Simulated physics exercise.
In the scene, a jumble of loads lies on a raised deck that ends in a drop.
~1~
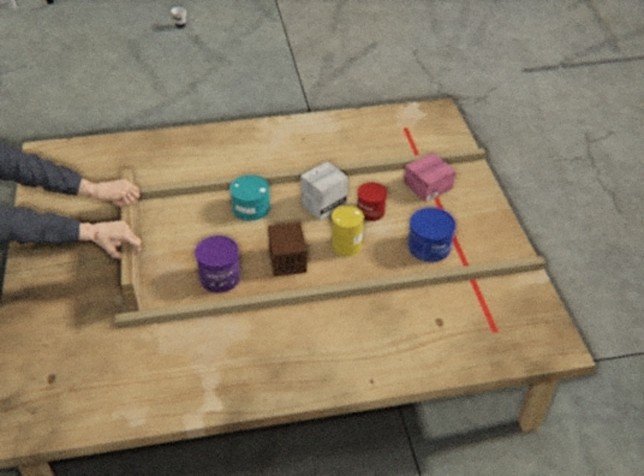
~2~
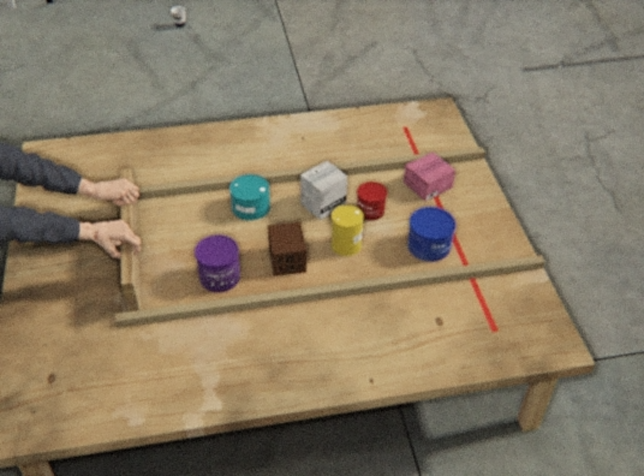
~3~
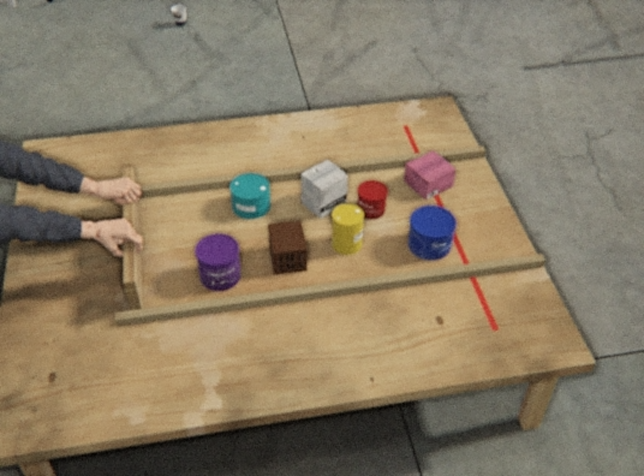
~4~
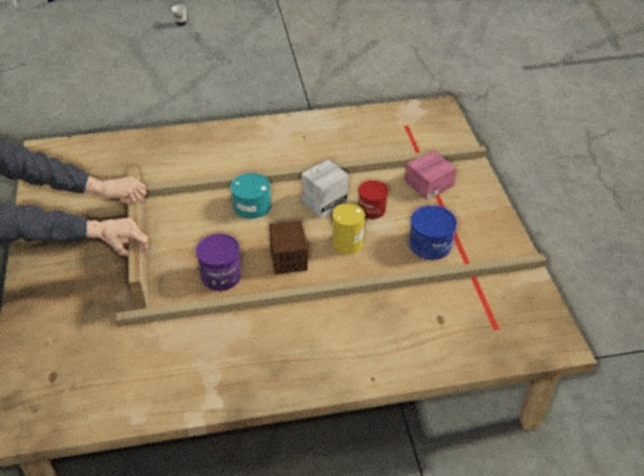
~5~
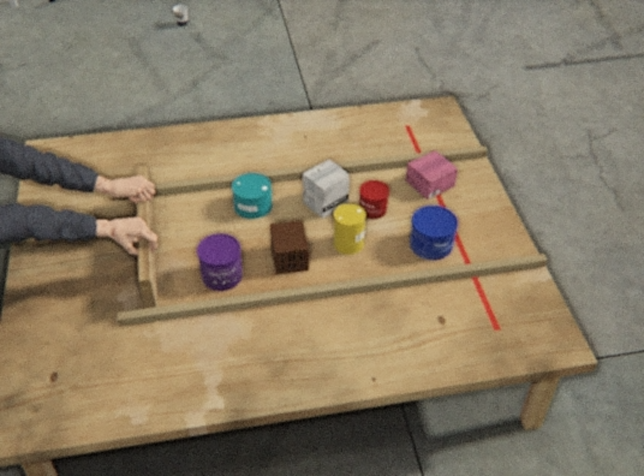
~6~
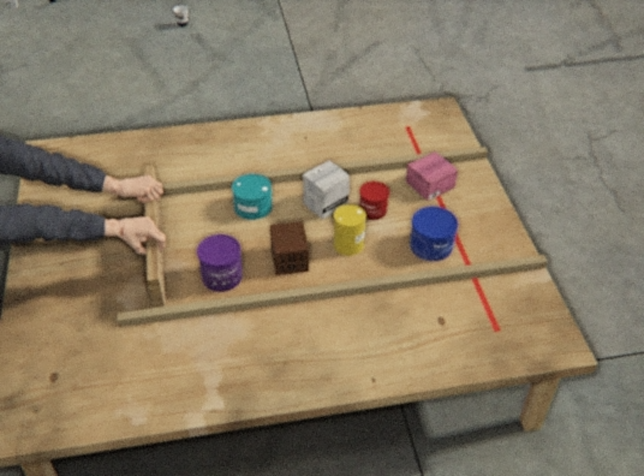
Two hands sliding a wooden plank slowly rightward across a table towards colourful tubs and boxes, which stay almost still.
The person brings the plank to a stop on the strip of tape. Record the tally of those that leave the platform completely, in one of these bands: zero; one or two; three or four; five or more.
One or a pair drop.
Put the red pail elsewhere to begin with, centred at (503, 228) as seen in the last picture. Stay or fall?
In this case the red pail does not stay.
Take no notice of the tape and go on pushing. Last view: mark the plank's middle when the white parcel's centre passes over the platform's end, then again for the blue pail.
The middle would be close to (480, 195) and then close to (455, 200).
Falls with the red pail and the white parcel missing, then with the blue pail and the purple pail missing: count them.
0, then 0.
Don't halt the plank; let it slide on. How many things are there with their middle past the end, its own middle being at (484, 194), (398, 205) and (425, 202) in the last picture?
Respectively, 5, 0 and 0.
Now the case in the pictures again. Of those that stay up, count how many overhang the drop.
I count 3 overhanging.
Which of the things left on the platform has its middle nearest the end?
Pink parcel.
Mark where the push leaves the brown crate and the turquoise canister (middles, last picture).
You'll see the brown crate at (475, 210), with the turquoise canister at (449, 167).
Soon after, none off yet; pink parcel at rest near (431, 176); blue pail at rest near (433, 234); red pail at rest near (374, 201).
Then, none off yet; pink parcel at rest near (431, 176); blue pail moving near (435, 235); red pail moved about its own width near (408, 200).
Further on, none off yet; pink parcel moved about its own width near (463, 167); blue pail moved about its own width near (468, 238); red pail moved well along near (466, 187).
By the end, the number that fall off is one or two; fallen, red pail.
